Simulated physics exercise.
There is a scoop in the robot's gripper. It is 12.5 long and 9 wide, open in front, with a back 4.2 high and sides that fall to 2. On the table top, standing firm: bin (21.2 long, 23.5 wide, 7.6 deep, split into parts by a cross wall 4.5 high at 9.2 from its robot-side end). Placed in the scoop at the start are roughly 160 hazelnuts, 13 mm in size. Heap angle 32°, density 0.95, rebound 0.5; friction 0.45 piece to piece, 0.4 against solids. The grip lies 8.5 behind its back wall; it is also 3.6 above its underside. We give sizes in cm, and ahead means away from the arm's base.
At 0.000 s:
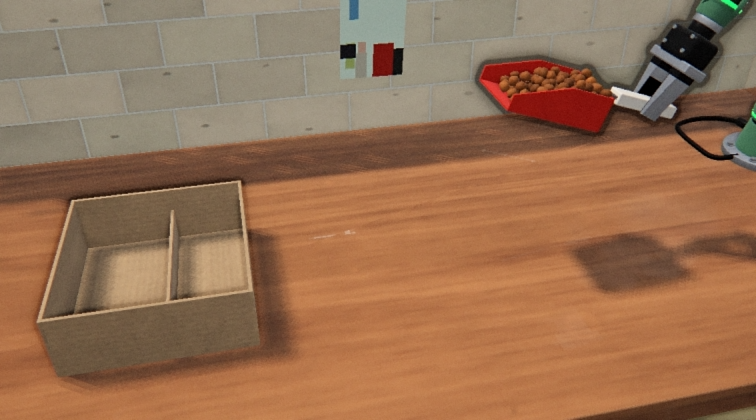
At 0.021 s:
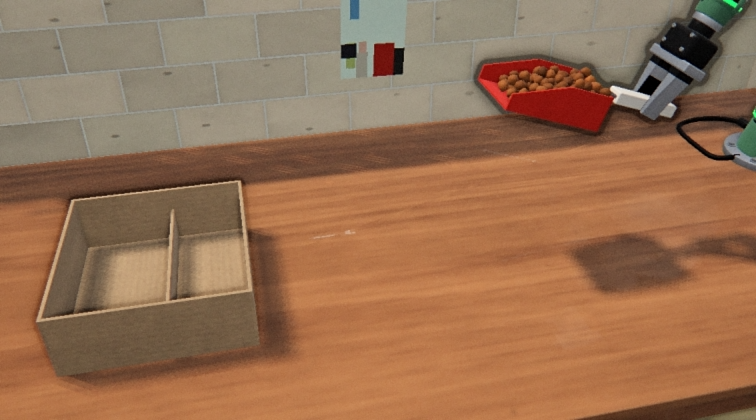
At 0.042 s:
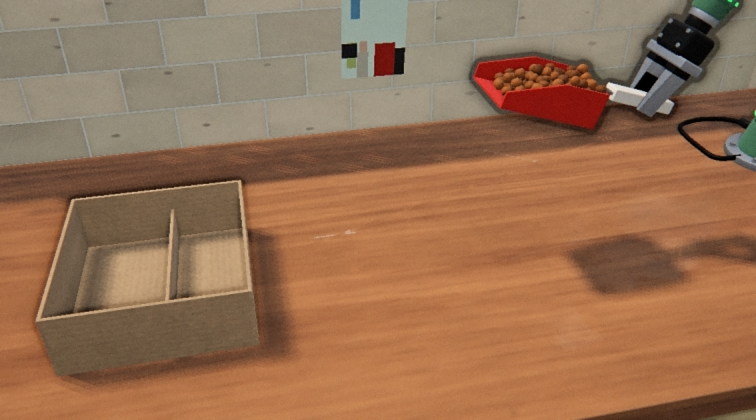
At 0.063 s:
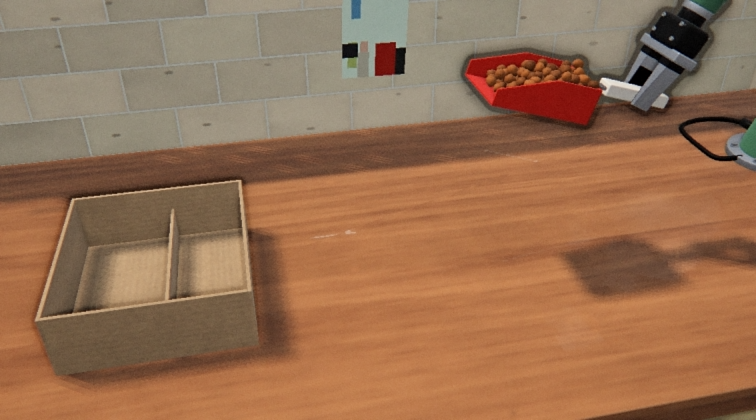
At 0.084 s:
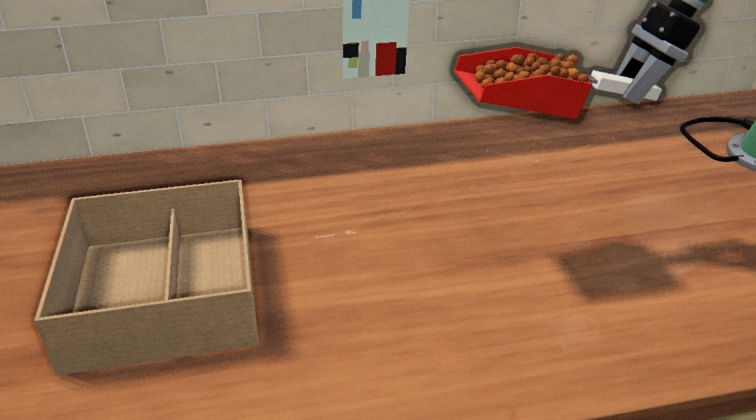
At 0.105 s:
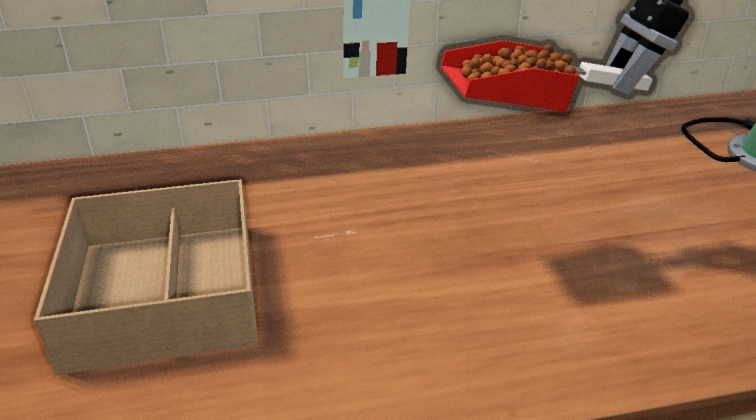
Red scoop heaped with hazelnuts, held by a robot gripper, drifting slowly left above a wooden counter with a divided box.
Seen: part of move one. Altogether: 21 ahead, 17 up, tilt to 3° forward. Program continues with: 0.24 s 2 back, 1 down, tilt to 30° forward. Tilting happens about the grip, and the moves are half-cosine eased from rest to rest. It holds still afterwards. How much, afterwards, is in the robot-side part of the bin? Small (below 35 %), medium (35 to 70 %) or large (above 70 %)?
Medium.
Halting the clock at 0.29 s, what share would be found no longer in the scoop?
By then near 0 % is out.
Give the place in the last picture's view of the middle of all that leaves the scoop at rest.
Roughly at pixel (224, 279).
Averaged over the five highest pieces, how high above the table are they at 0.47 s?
Close to 26 cm above the tabletop.
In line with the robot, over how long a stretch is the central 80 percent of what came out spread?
Roughly 20 cm long.
By 0.29 s, tilted 2° forward, highest piece 36 above the table; 161 on the scoop, 2 in flight or on a rim.
By 0.47 s, tilted 21° forward, highest piece 26 above the table; 4 on the scoop, 159 in flight or on a rim.
By 0.76 s, tilted 30° forward, highest piece 10 above the table; 81 in the robot-side part, 50 on the table or floor, 22 in the far-side part, 10 in flight or on a rim.
By 1.81 s, tilted 30° forward, highest piece 2 above the table; 81 in the robot-side part, 61 on the table or floor, 21 in the far-side part.
Final count, 81 in the robot-side part, 61 on the table or floor, 21 in the far-side part. That is 50 % in the robot-side part of the bin.
